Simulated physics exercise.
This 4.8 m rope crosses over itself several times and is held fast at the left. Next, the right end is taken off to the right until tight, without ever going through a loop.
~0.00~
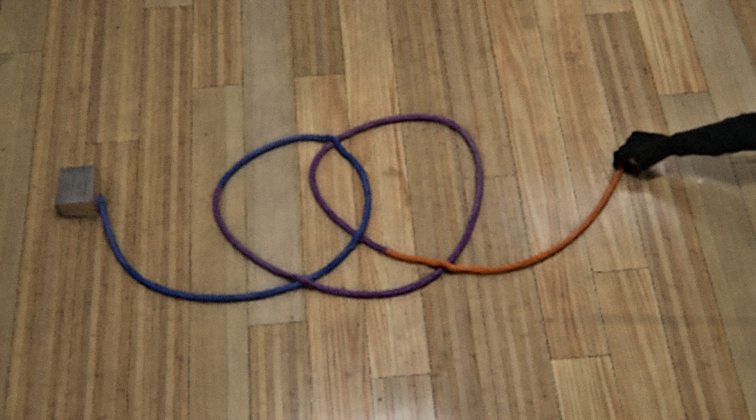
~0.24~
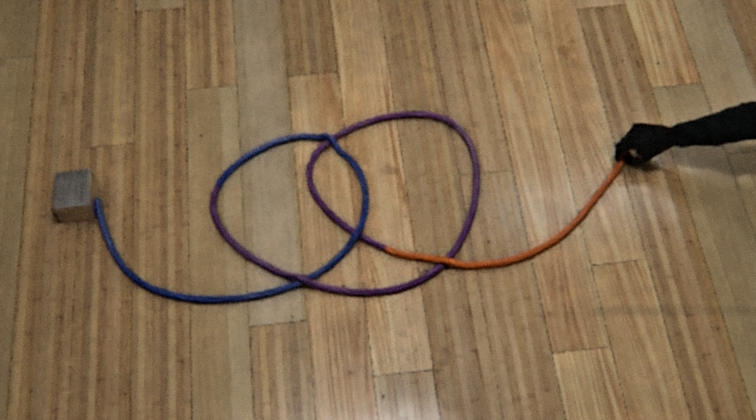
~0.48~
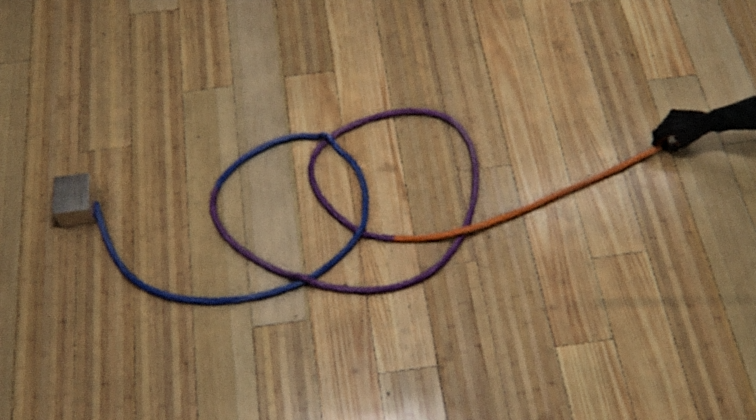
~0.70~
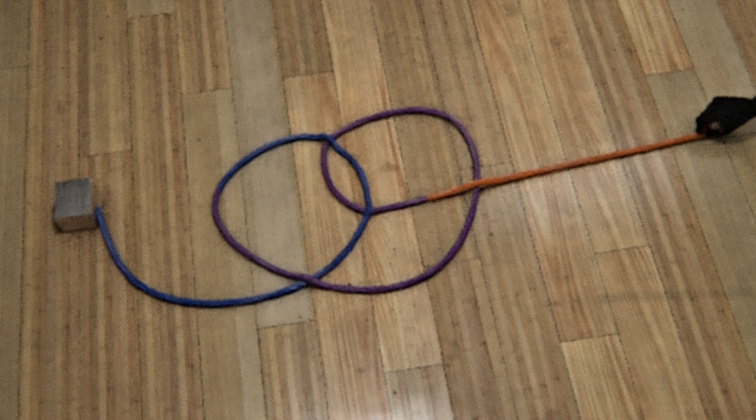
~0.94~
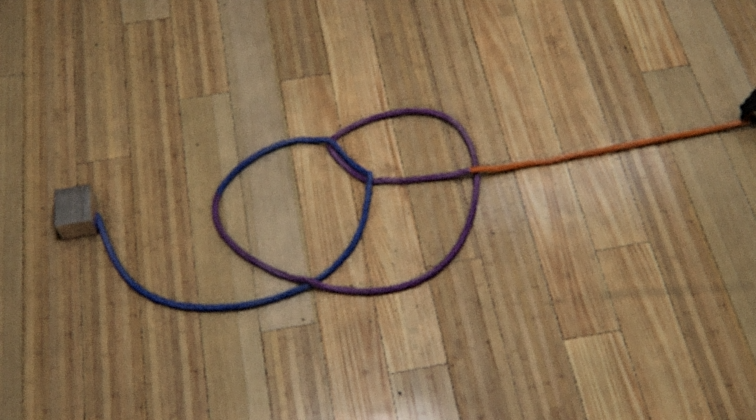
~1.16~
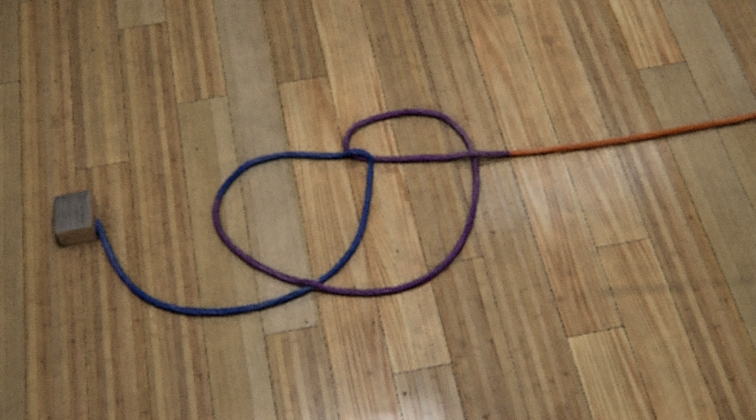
On a wooden floor, a black-gloved hand pulled the orange end of a looped blue and purple rope to the right, straightening that end and shrinking the right-hand loop beside the small block.
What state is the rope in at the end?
The rope is lying straight.
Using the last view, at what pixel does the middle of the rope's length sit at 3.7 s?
Midpoint estimate: Approx. (512, 186) px.
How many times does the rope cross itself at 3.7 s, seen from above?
The total stands at 1.
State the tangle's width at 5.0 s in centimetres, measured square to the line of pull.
At that time the loops are roughly 38 cm wide.
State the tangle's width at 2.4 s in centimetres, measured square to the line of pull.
48 cm, roughly.
At 2.4 s, the ends are 2.8 m apart, loops still 49 cm across.
At 3.7 s, the ends are 3.6 m apart, loops still 47 cm across.
At 5.0 s, the ends are 4.3 m apart, loops still 38 cm across.
At 6.3 s, the ends are 4.8 m apart, and it runs straight.
At 6.6 s, the ends are 4.8 m apart, and it runs straight.
